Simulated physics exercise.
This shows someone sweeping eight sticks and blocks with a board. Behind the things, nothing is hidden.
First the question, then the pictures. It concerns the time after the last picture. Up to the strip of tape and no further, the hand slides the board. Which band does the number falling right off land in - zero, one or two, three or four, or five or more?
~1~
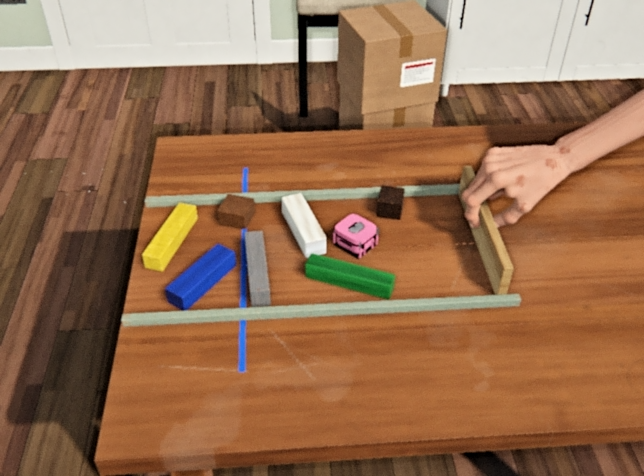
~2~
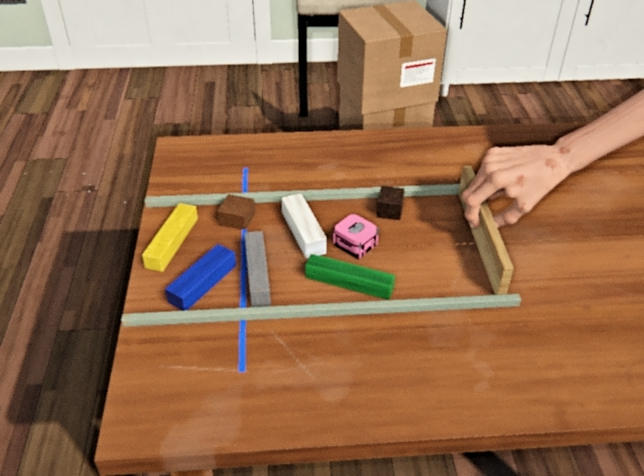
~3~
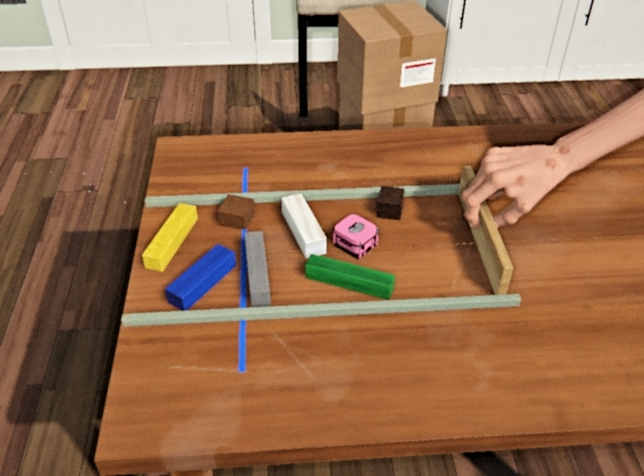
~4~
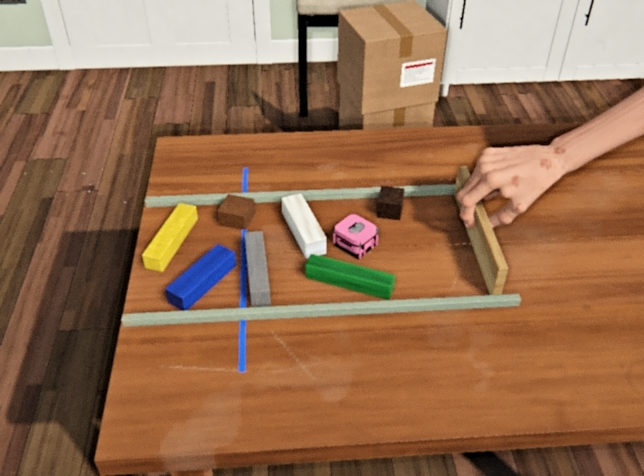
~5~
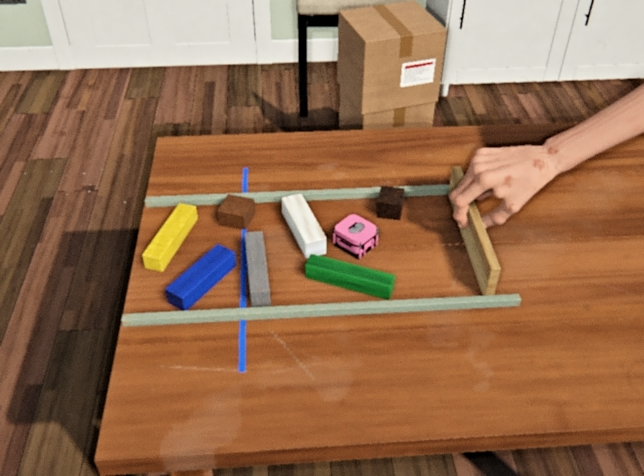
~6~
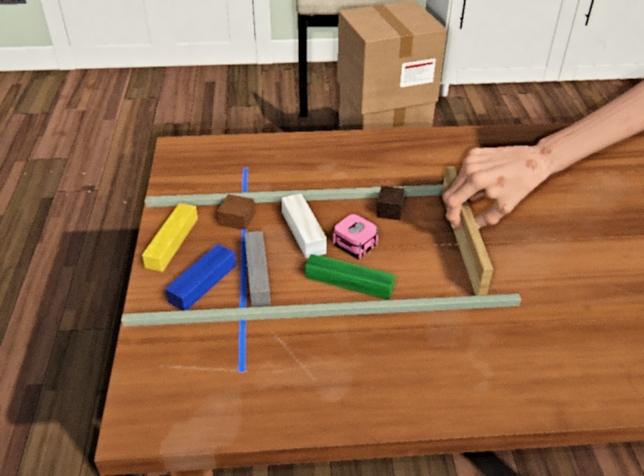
The ones that fall? There aren't any, I think.
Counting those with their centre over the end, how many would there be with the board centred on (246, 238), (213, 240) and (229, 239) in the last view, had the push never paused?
0; 2; 2.
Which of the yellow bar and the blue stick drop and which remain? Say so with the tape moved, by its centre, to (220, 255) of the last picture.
Yellow bar: Is gone, blue stick: Is gone.
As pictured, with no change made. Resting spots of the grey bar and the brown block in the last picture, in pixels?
The first sits around (182, 266), while the other sits around (180, 211).
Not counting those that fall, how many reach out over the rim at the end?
So the number is 2.
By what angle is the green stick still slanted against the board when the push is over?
Some 25 degrees.
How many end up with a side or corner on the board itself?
It ends up touching 3.
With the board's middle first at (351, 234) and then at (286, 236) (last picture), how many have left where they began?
At the first spot 4, then 7.
Soon after, none off yet; yellow bar at rest near (171, 236); blue stick at rest near (202, 277); brown block at rest near (237, 212).
In the end, the number that fall off is zero.
